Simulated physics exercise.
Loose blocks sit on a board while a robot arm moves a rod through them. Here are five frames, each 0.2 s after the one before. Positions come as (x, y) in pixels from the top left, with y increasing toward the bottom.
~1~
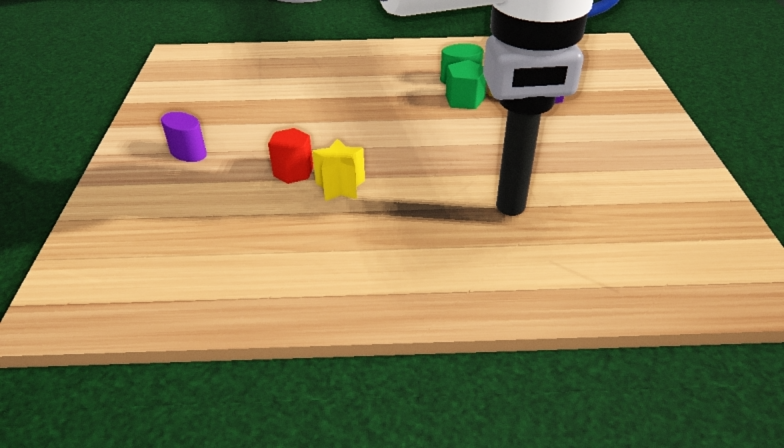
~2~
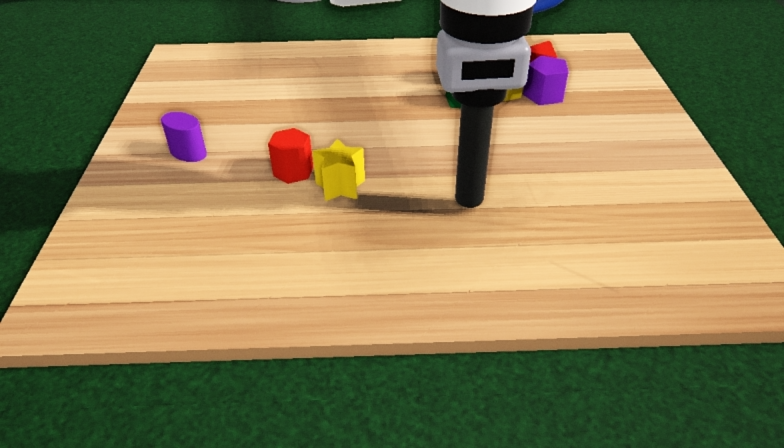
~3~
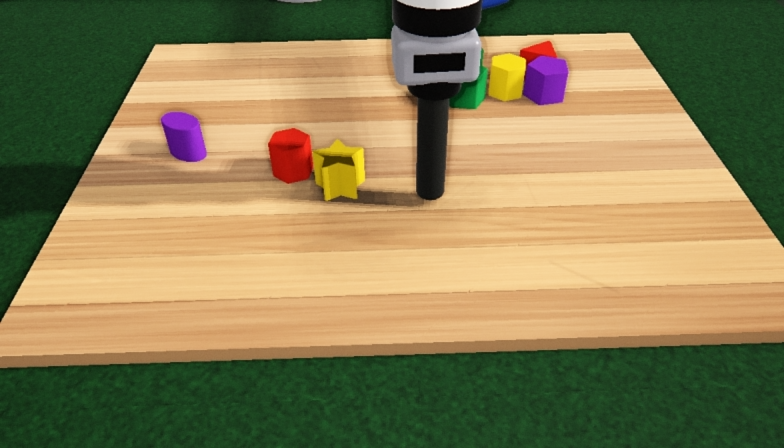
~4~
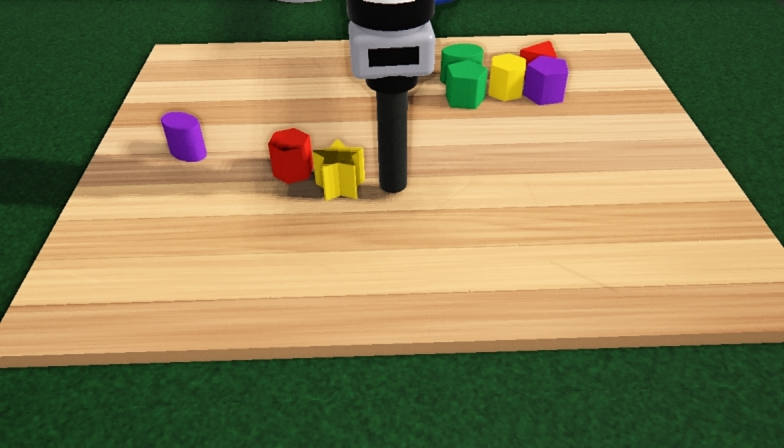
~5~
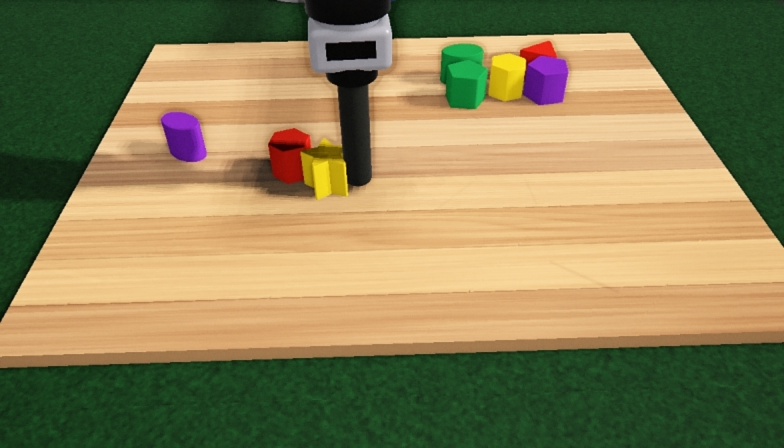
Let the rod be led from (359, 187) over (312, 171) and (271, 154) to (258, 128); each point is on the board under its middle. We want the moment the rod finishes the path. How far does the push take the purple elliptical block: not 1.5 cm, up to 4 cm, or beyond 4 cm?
It ends within 1.5 cm of its spot.
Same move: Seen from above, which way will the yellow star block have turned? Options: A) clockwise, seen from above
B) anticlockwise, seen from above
B (anticlockwise, seen from above)
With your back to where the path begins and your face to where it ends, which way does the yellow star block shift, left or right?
It gets pushed left.
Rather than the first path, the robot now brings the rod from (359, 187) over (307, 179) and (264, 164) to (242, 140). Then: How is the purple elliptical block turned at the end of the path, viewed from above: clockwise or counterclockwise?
The block turns clockwise.
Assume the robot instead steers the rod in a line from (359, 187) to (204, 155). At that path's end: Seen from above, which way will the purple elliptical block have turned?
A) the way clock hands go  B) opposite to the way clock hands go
Answer: A.
On the path given first. One third of the way, rod at (310, 163); red six-sided block at (248, 132); yellow star block at (277, 141), turned 20° anticlockwise.
Two thirds of the way, rod at (270, 147); purple elliptical block at (174, 120), turned 15° clockwise; red six-sided block at (204, 132), turned 35° anticlockwise; yellow star block at (239, 132), turned 45° anticlockwise.
At the end, rod at (257, 121); purple elliptical block at (172, 121), turned 25° clockwise; red six-sided block at (199, 133), turned 45° anticlockwise; yellow star block at (237, 128), turned 65° anticlockwise.
